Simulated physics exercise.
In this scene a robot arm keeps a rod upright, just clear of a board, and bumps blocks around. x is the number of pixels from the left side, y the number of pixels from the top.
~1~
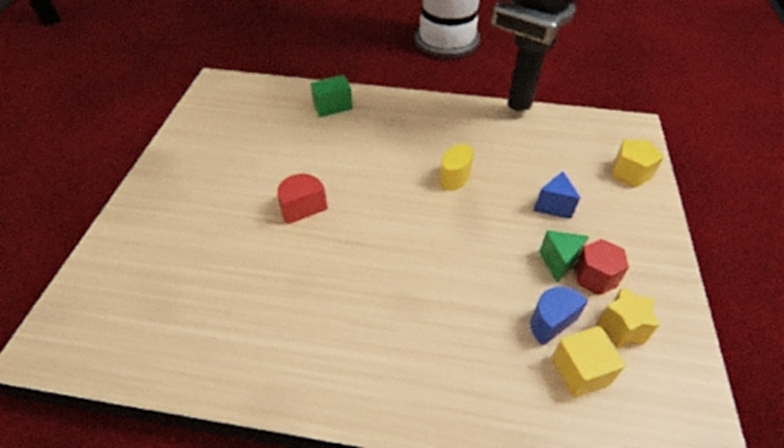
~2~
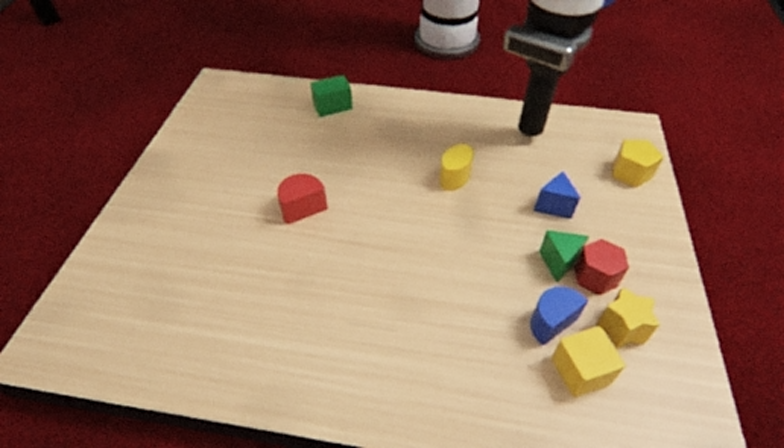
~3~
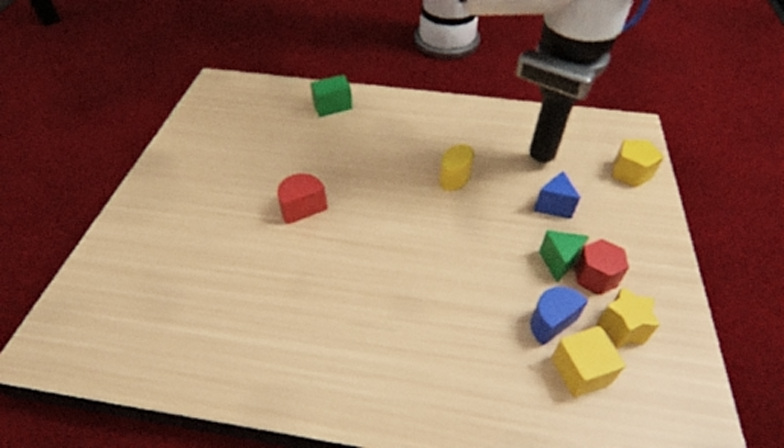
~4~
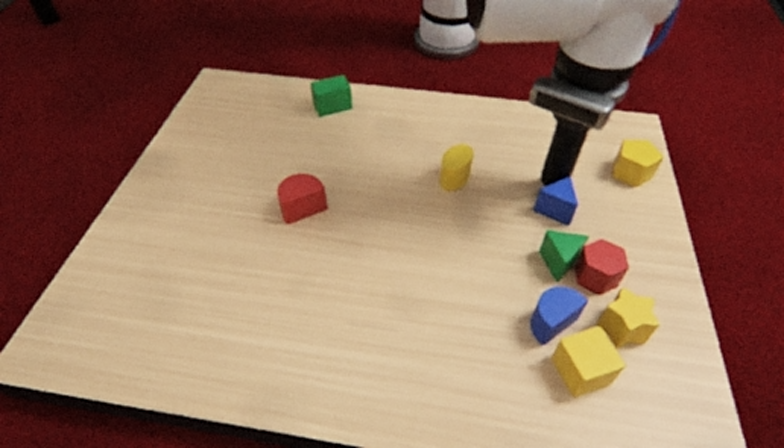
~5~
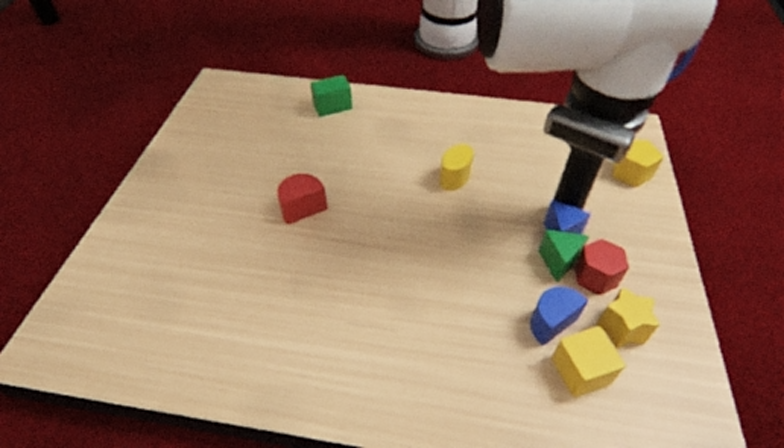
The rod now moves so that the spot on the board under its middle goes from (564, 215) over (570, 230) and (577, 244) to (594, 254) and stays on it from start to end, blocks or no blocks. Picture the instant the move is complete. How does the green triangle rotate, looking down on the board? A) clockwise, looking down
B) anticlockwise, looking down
The correct letter is B.
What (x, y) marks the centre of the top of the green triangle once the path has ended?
It ends at (565, 258).
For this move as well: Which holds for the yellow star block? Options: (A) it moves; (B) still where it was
The answer is B.
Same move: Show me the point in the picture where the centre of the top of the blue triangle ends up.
I think it will end close to (564, 236).
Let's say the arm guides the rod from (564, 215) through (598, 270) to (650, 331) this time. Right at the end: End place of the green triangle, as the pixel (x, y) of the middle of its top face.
It should be at about (564, 258).
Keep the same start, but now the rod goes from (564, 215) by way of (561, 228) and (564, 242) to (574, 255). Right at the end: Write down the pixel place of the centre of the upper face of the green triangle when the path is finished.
I'd expect the centre of its top face to be at (568, 268).
What follows on the original path. Halfway along, rod at (577, 229); green triangle at (565, 256), turned 25° anticlockwise; blue triangle at (566, 233), turned 20° clockwise.
At the end, rod at (599, 246); green triangle at (565, 258), turned 20° anticlockwise; blue triangle at (564, 236), turned 25° clockwise; red hexagon at (613, 263), turned 25° clockwise; yellow star block not moved.
